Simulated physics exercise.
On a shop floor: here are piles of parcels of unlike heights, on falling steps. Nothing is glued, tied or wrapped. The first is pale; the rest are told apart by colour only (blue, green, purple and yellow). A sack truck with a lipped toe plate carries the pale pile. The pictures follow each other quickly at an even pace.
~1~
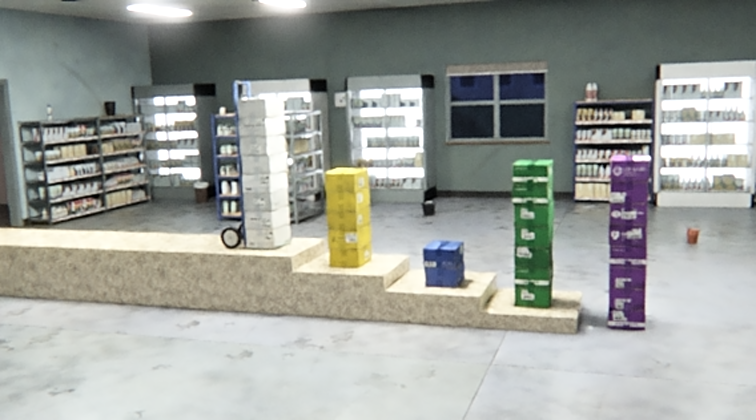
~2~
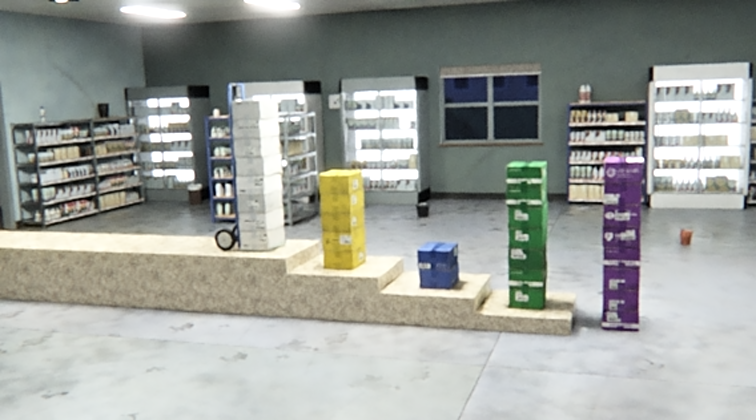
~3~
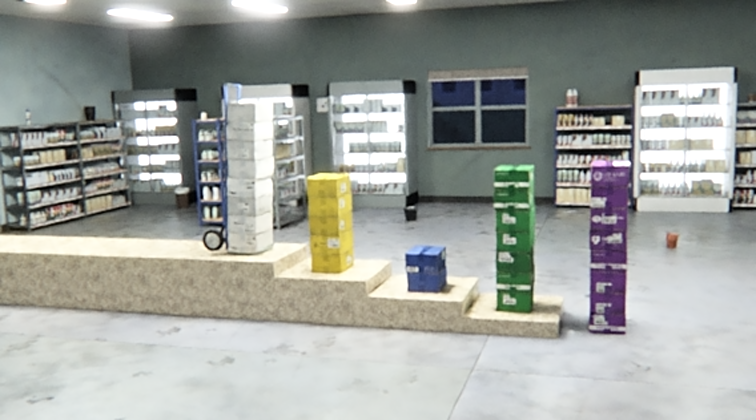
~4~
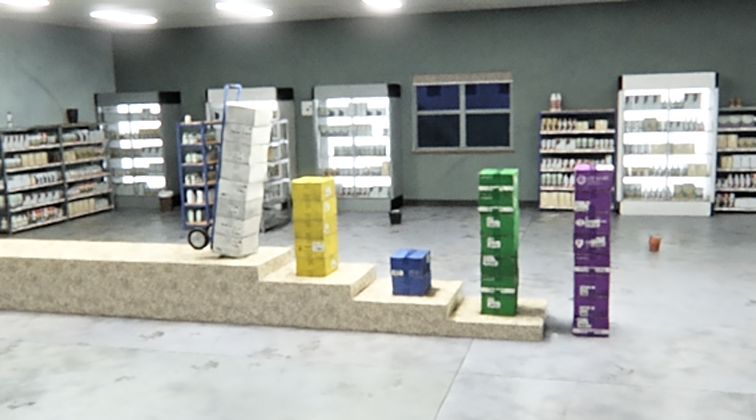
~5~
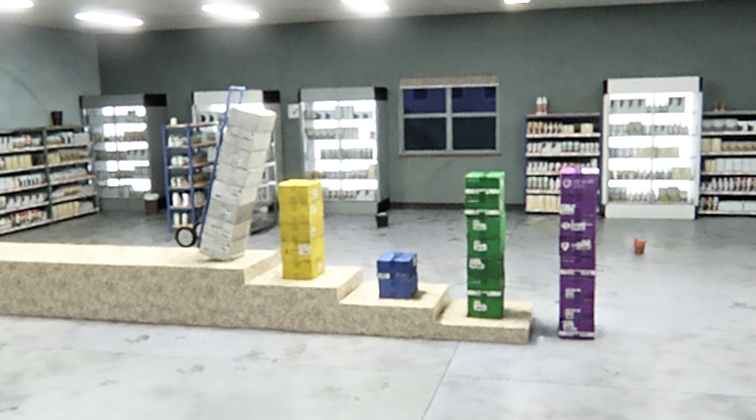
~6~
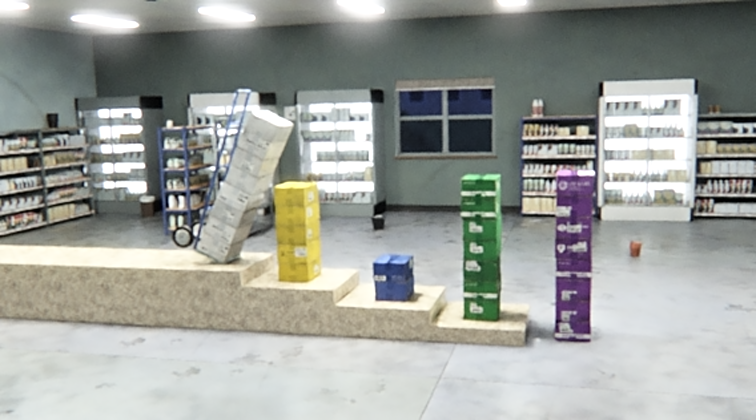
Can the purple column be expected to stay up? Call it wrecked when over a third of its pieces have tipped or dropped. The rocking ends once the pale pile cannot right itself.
In the end the purple column is left standing.
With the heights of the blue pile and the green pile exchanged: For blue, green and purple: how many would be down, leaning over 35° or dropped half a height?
Pile by pile, blue 7, green 0, purple 0.
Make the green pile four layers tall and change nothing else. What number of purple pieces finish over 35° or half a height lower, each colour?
Pile by pile, purple 0.
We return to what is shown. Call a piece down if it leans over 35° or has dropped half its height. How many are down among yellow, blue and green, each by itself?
Yellow 5, blue 0, green 0.
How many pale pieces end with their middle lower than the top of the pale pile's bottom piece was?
4 of them.
Shortly afterwards, 8 of the pale pile down; none of the 8 purple parcels down (0 of 22 in all colours); top purple parcel unmoved; top yellow parcel a little from its place.
Next, 8 of the pale pile down; none of the 8 purple parcels down (0 of 22 in all colours); top purple parcel unmoved; top yellow parcel tilted well over.
Some moments later, 8 of the pale pile down; none of the 8 purple parcels down (5 of 22 in all colours); top purple parcel unmoved; top yellow parcel on its side.
In the end, 8 of the pale pile down; none of the 8 purple parcels down (5 of 22 in all colours); top purple parcel unmoved; top yellow parcel on its side. From the last view, middles, top purple parcel near (575, 183), top yellow parcel near (457, 252).
